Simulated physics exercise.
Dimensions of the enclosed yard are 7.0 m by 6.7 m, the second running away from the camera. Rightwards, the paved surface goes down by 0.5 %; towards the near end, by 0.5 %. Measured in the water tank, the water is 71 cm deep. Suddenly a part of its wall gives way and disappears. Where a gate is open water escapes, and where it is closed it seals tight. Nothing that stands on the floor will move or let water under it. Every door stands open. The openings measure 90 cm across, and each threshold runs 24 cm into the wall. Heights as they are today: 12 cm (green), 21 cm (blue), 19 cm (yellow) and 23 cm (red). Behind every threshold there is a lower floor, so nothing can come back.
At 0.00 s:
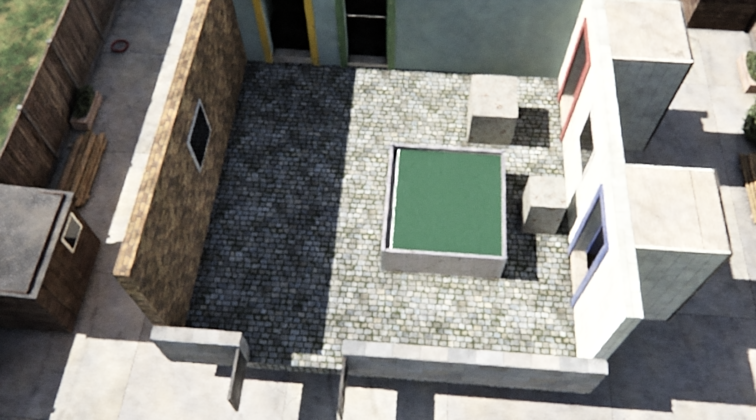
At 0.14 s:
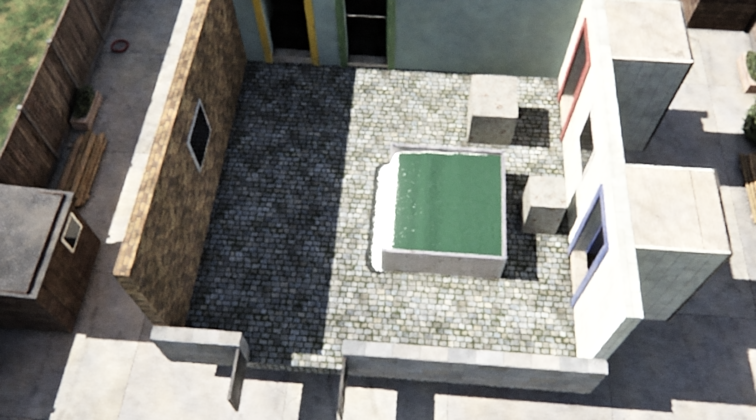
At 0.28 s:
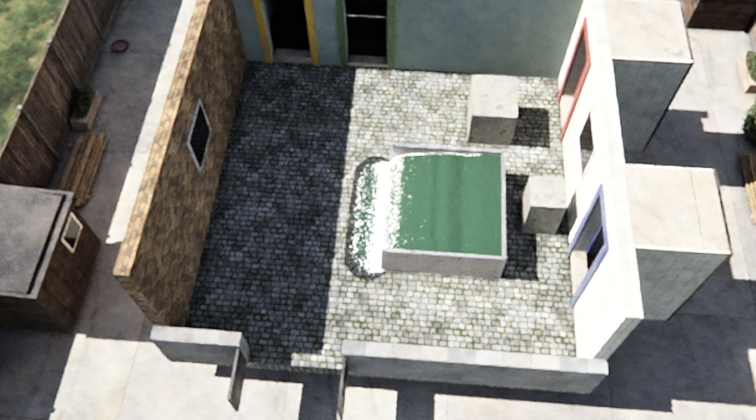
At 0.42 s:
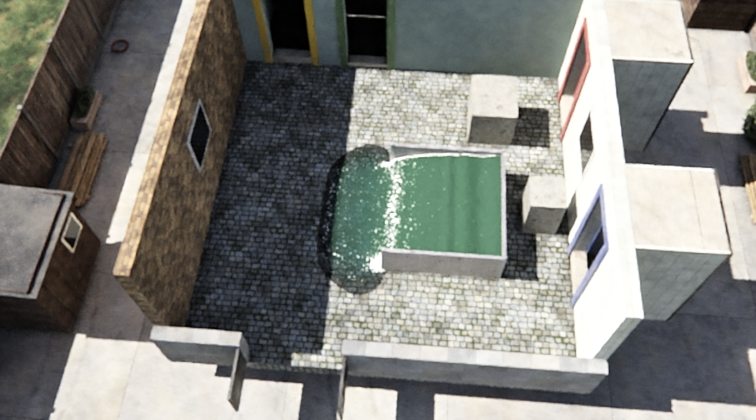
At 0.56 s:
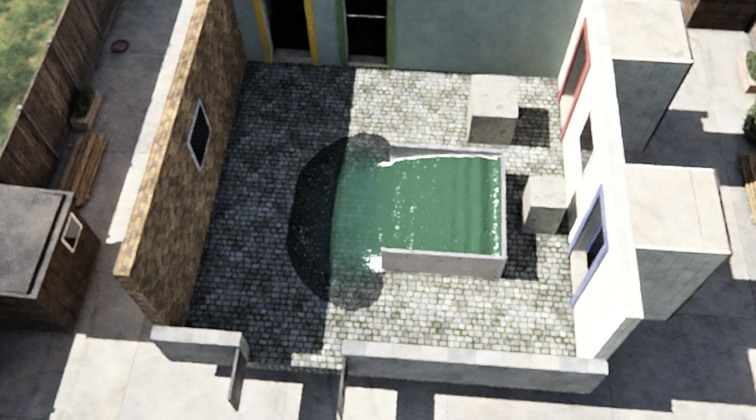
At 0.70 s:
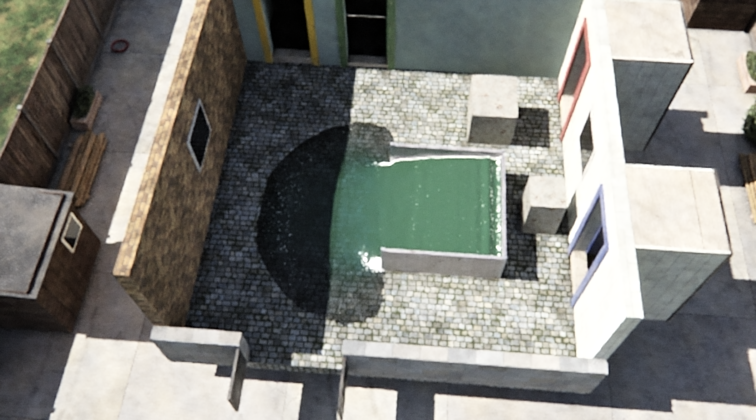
A walled yard paved in pale stone is seen from high above, its left part in shadow. A rectangular tank of green water stands right of centre, with two pale blocks nearby, a brown brick wall at left, and red- and blue-framed openings at right. The tank's left side vanishes and water pours out, foaming white, then spreads leftward in a widening rounded sheet while the view stays still.
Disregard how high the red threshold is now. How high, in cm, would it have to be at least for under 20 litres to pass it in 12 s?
At least about 8 cm.
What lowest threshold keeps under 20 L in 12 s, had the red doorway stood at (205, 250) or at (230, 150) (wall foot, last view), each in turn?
First place around 27 cm, second around 24 cm.
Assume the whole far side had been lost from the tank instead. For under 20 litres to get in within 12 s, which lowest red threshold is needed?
About 19 centimetres.
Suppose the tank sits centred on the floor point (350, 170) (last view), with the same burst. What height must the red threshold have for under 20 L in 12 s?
Roughly 10.0 cm is needed.
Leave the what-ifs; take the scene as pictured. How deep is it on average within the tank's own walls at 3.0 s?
Roughly 16 cm on average.
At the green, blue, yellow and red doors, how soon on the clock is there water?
Green 3.0 s, blue 6.0 s, yellow 2.4 s, red 5.5 s.
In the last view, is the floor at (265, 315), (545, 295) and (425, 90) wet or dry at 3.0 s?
So the three spots come out swamped, spared, spared, in that order.
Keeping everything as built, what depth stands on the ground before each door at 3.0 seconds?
Green door 1 cm, blue door 0 cm, yellow door 24 cm, red door 0 cm.
After 1.4 s water covers 40 % of the floor, deepest (38 cm) near (214, 204); it has not reached the red door.
After 3.0 s water covers 45 % of the floor, deepest (40 cm) near (182, 343); it has not reached the red door.
After 12.0 s water covers 100 % of the floor, deepest (15 cm) near (505, 200); 10 cm at the red door, 0 litres in over its 23 cm threshold.
At the red door as built, the water arrived by 5.8 s and peaked near 11 cm at 11.6 s.
Run again over the same 12 s with other heights there, 34 litres in over 7 cm, 9 litres over 9.5 cm. The limit of 20 litres is kept from about 8 cm up.
